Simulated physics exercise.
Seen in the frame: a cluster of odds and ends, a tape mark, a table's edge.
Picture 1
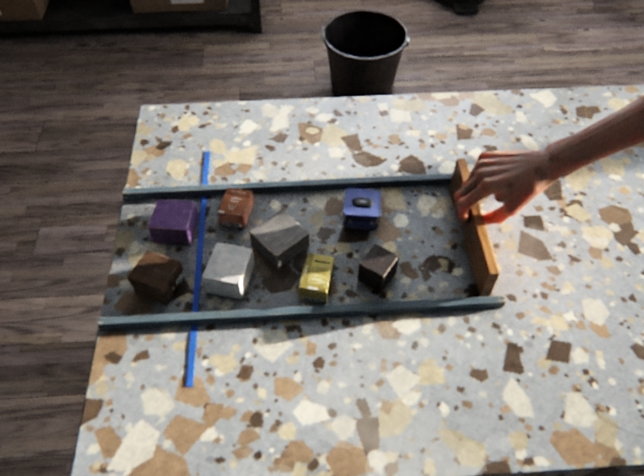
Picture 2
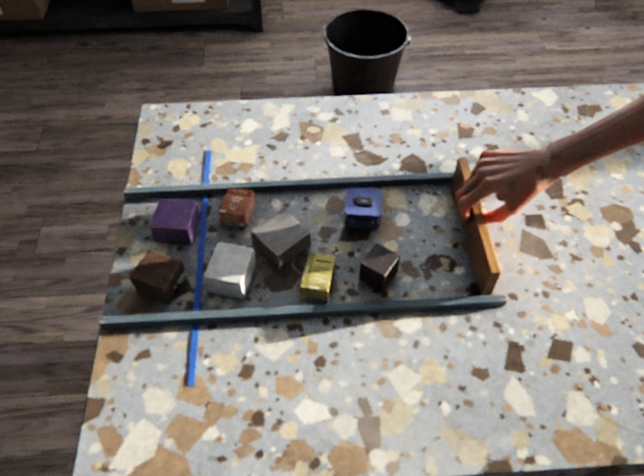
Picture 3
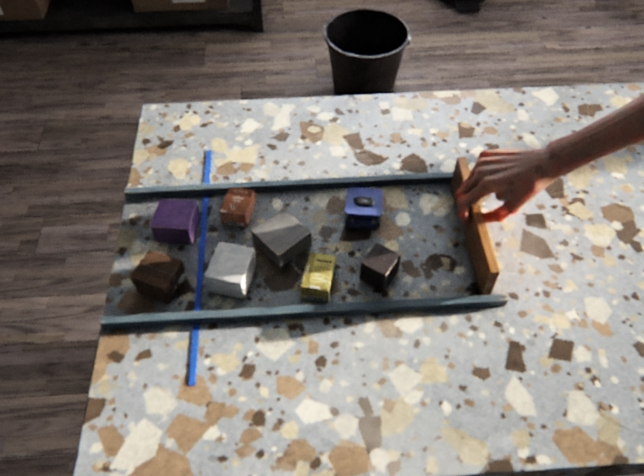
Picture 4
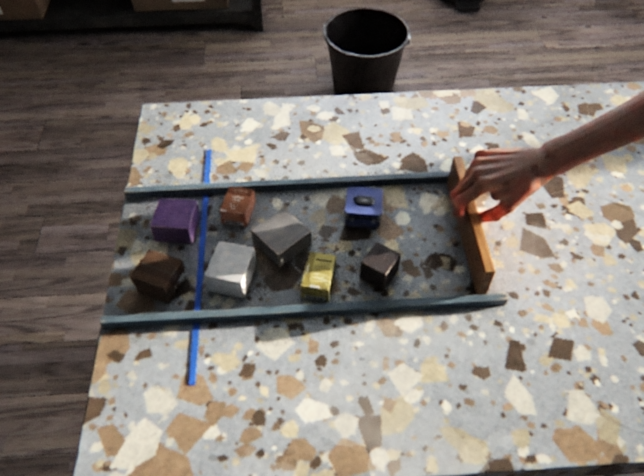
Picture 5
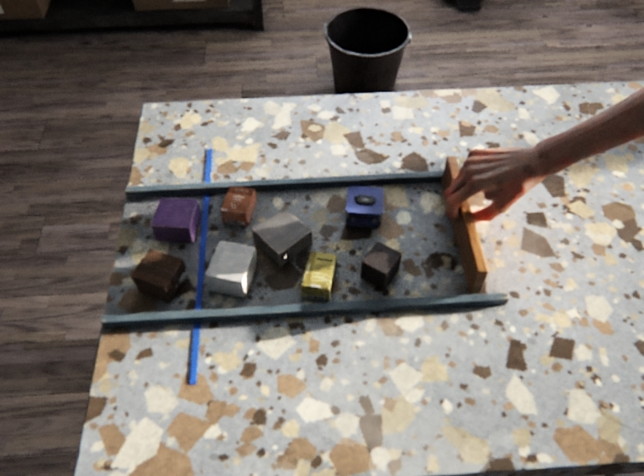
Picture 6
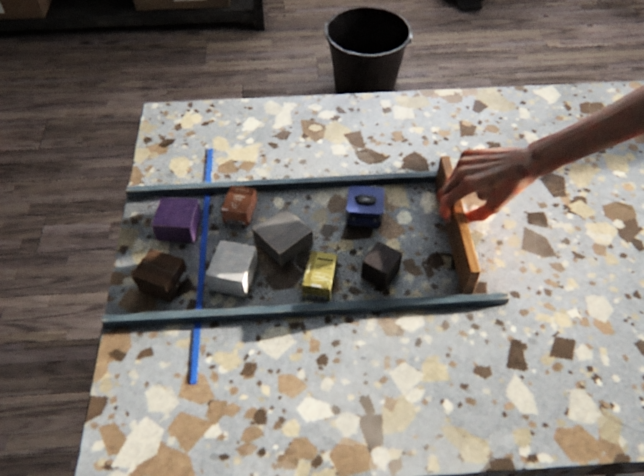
A hand held a wooden board between two rails on a speckled table, then slid it slightly left toward a scatter of colored blocks, which stayed still beside and around a strip of blue tape.
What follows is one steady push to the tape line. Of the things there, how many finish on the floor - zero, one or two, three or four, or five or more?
One or two finish on the floor.
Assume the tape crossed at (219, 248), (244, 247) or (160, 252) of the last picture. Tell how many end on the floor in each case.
In order, 1, 0 and 4.
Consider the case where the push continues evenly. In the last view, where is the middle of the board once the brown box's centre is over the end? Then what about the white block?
Brown box over the end: About (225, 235). White block over the end: About (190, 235).
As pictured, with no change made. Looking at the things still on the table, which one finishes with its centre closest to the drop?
Result: Purple block.
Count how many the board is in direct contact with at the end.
Tally at the end: 3.
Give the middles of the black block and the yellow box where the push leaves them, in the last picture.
Going in order: First (184, 285), then (155, 292).
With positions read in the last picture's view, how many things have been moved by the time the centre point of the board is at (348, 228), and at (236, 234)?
Answer - first 3, then 8.
Soon after, none off yet; brown box at rest near (161, 275); purple block at rest near (177, 220); white block at rest near (233, 269).
After that, none off yet; brown box moving near (157, 276); purple block at rest near (177, 220); white block displaced about its own width near (201, 274).
In the end, the number that fall off is one or two; gone, brown box.
